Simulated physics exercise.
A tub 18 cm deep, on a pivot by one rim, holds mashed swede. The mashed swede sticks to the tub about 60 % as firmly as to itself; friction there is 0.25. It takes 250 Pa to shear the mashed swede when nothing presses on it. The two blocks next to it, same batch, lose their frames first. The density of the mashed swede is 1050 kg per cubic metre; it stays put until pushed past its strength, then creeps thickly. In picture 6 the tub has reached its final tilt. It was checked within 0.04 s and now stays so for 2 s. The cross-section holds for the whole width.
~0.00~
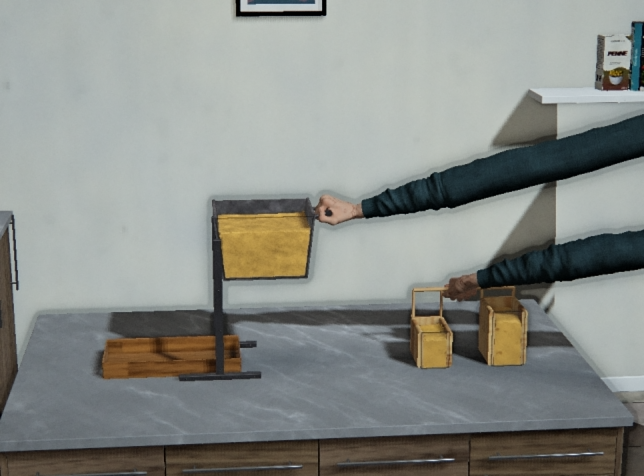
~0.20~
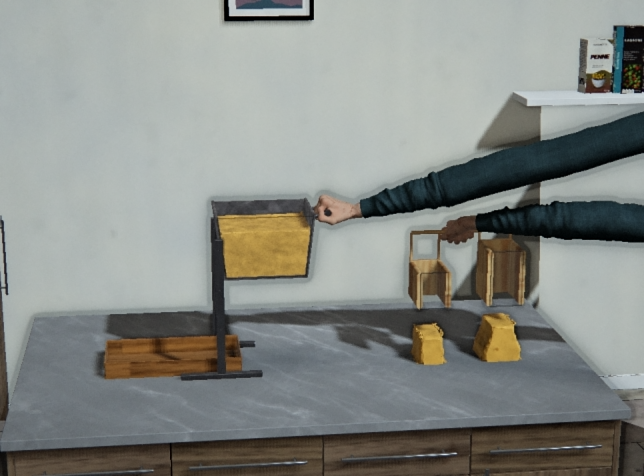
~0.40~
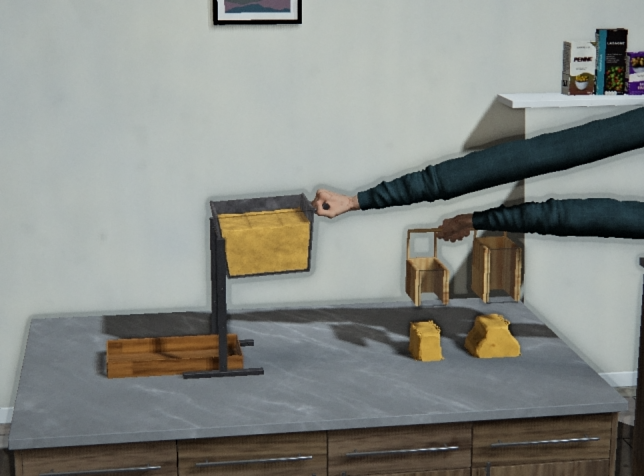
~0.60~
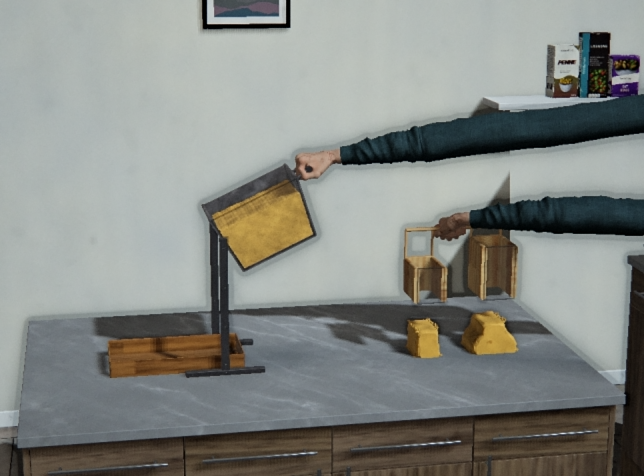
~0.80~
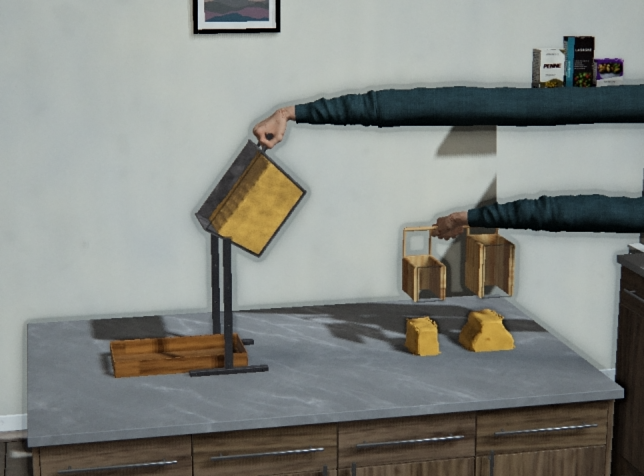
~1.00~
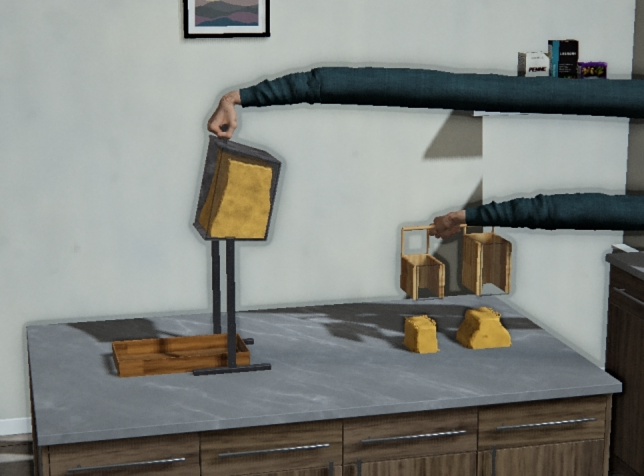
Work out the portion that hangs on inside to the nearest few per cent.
The portion that hangs on inside is near 43 %.
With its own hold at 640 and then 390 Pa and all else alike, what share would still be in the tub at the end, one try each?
In turn about 100 %, 50 %.
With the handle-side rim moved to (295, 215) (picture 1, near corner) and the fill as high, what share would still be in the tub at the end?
Then about 60 %.
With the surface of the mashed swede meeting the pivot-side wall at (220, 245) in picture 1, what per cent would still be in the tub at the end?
Then about 70 %.
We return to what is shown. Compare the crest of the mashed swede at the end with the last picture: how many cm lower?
Some 14 cm.
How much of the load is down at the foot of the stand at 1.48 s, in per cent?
Some 25 per cent.
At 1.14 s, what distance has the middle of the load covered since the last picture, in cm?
About 6 cm.
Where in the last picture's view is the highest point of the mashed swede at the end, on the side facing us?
At about (246, 209).
By 1.14 s, the tub is at 78 degrees and holds 86 %.
By 1.31 s, the tub is at 78 degrees and holds 55 %.
By 1.48 s, the tub is at 78 degrees and holds 45 %.
By 1.65 s, the tub is at 78 degrees and holds 43 %.
By 3.00 s, at the end, the tub is at 78 degrees and holds 43 %.
